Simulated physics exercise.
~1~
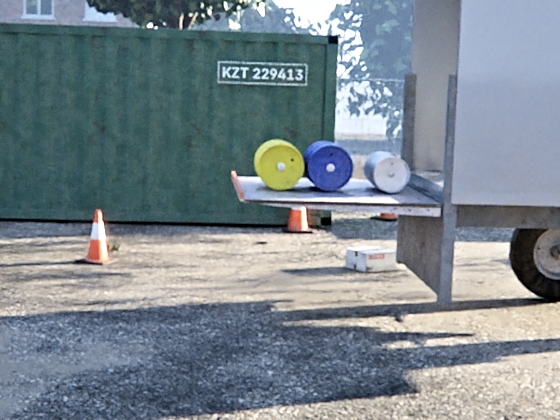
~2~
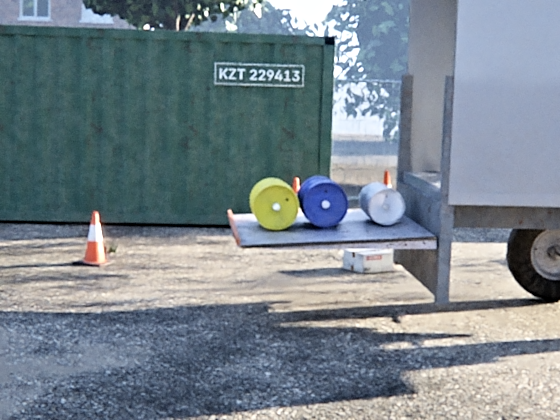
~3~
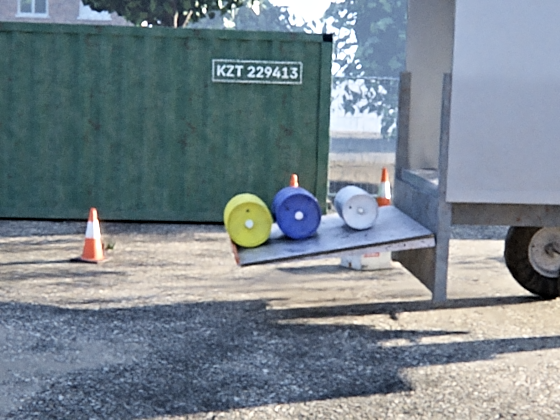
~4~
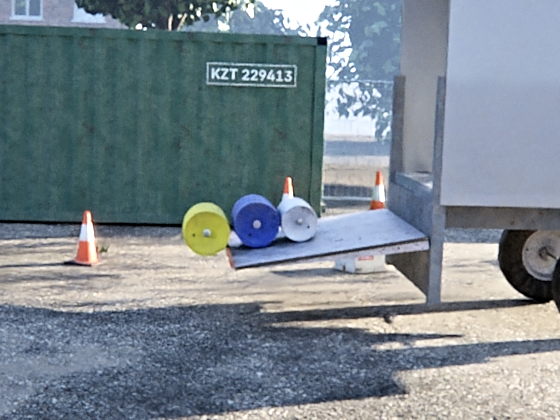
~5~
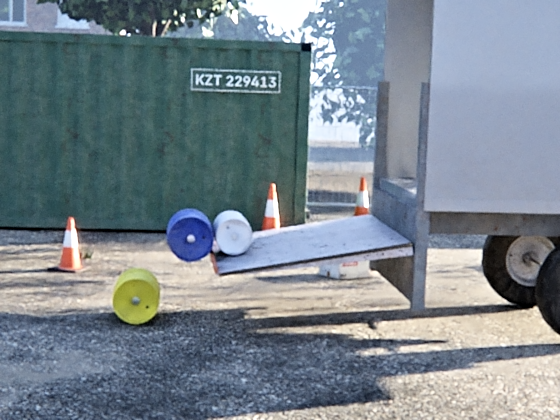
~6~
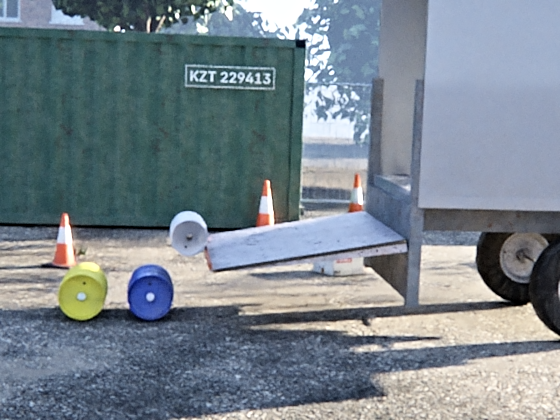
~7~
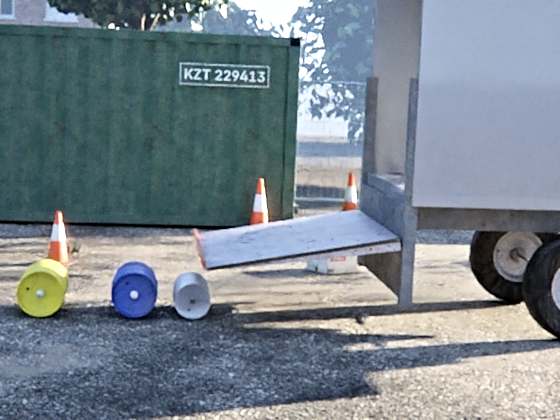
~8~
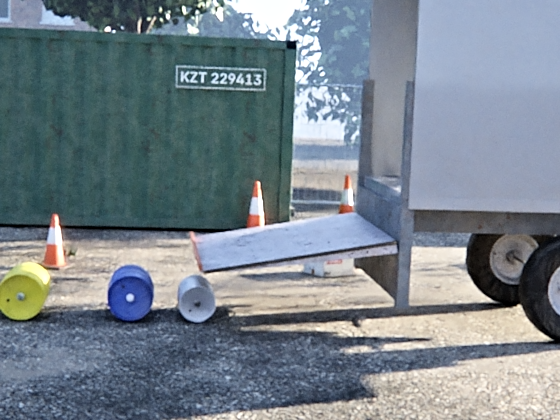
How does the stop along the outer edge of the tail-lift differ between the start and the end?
At the start the stop stands upright, and by the end it is leaning outwards to the left along with the tipped platform.
